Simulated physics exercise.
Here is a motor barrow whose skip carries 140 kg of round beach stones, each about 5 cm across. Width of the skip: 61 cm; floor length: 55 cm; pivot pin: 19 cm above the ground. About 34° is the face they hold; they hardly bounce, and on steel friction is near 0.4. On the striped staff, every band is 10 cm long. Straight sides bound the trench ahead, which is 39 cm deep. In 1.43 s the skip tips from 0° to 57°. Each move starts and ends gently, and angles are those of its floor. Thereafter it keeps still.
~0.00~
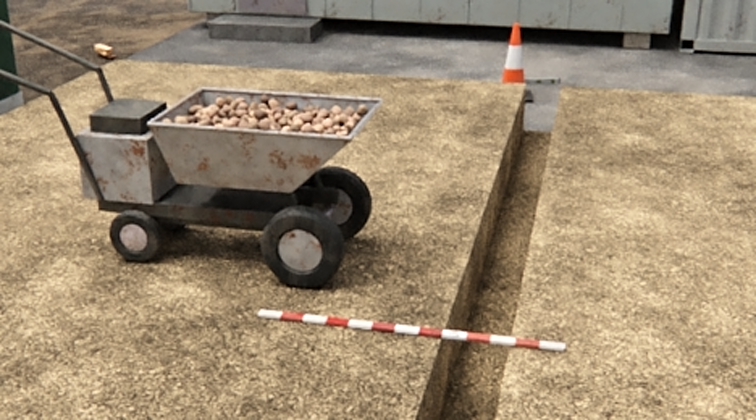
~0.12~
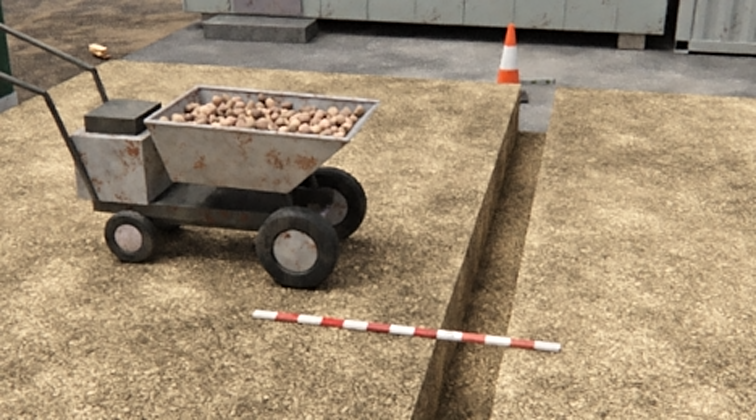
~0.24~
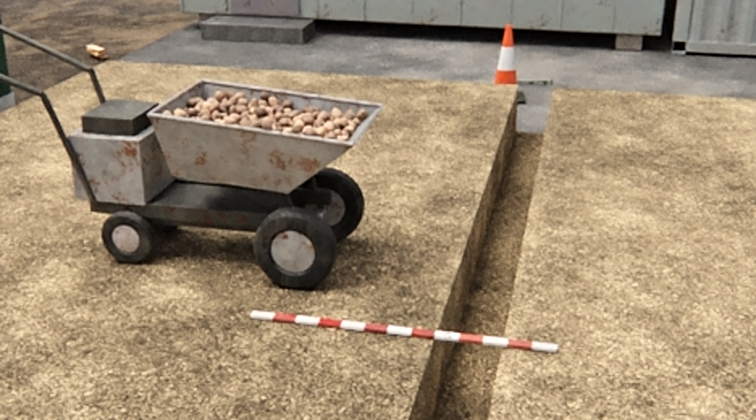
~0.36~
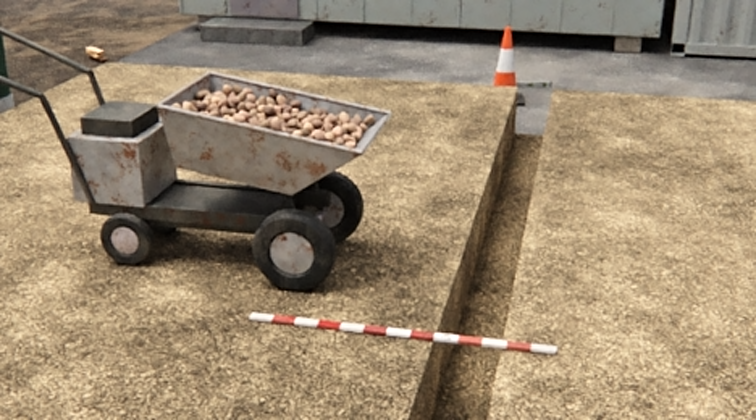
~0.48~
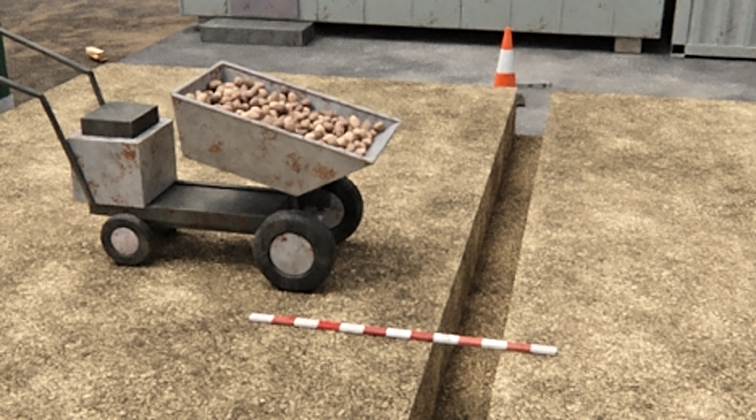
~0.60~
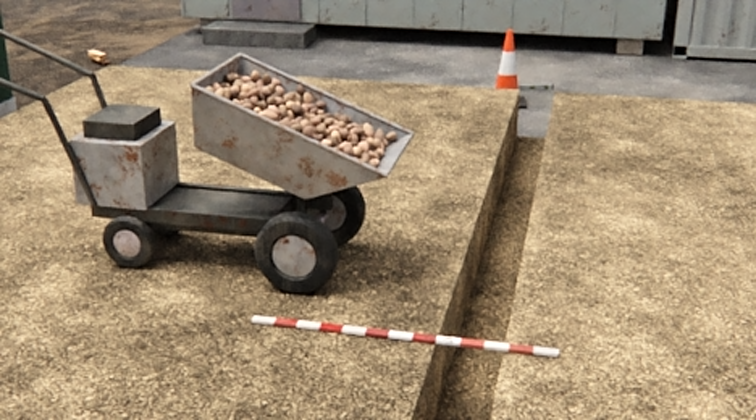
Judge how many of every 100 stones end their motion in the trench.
I would put it near 95 out of 100.
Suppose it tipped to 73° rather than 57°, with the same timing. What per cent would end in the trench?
Roughly 95%.
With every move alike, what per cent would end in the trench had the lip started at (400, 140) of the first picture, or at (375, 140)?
Estimates: 55 % then 75 %.
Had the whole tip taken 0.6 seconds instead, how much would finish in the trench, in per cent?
Then about 75 per cent.
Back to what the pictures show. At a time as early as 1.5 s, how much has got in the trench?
Approx. 25 % of the load.
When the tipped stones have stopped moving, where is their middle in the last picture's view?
Near (484, 332).
After 1.1 s the floor is at 48°; 100 % in the skip; the foremost stones are at (422, 199).
After 1.5 s the floor is at 57°; 68 % in the skip, 6 % short of the trench, 26 % in the trench; the foremost stones are at (510, 315).
After 1.9 s the floor is at 57°; 35 % in the skip, 5 % short of the trench, 57 % in the trench, 4 % past the trench; the foremost stones are at (579, 296).
After 3.8 s the floor is at 57°; 0 % in the skip, 1 % short of the trench, 95 % in the trench, 4 % past the trench; the foremost stones are at (641, 313).
